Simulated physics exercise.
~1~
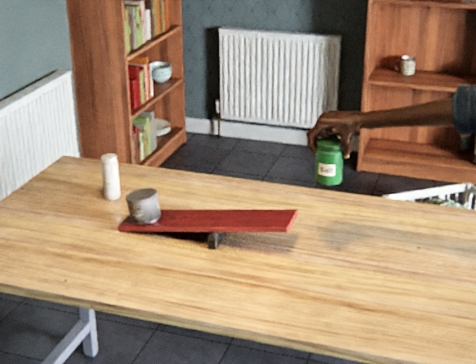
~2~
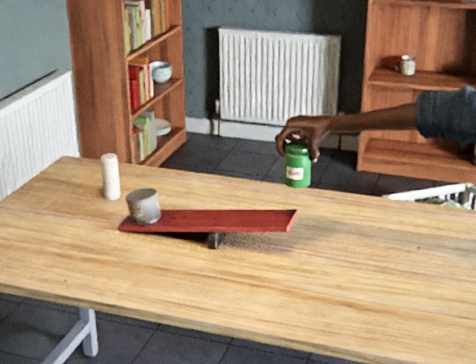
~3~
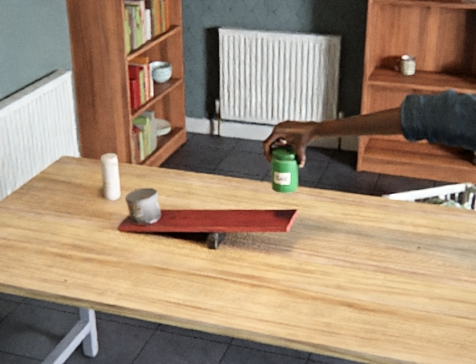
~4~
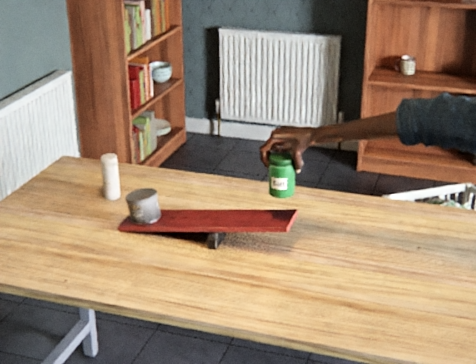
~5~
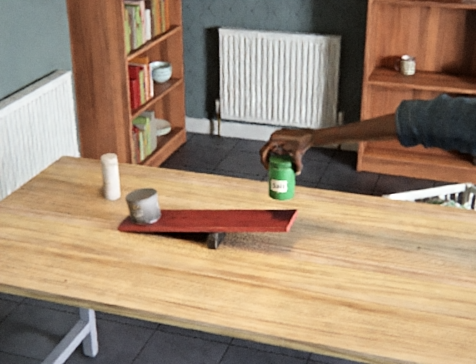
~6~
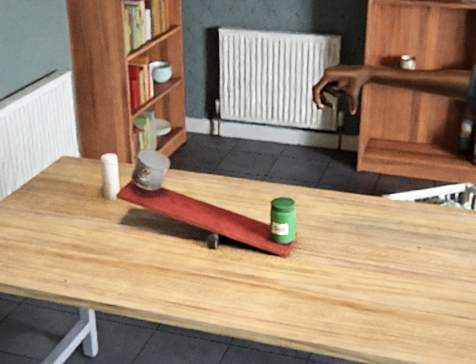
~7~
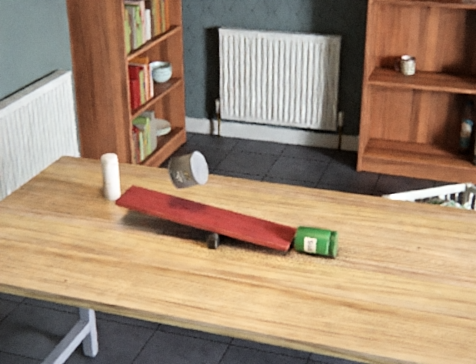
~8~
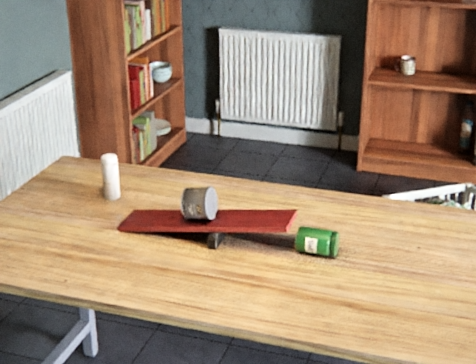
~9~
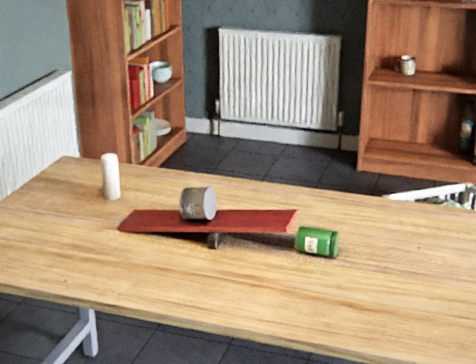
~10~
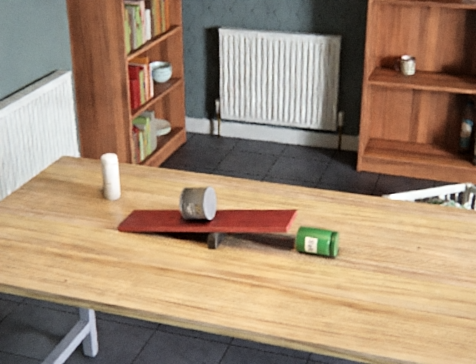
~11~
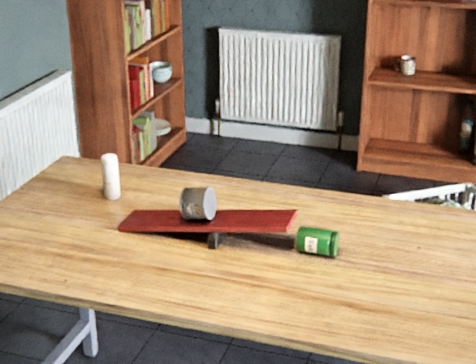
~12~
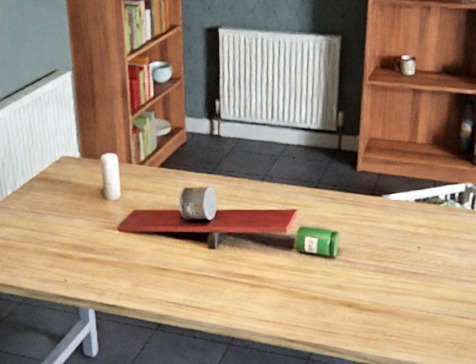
Red plank seesaw tipping as a hand drops a green jar on it, grey tin toppling mid-plank, jar rolling off, plank tilting back.
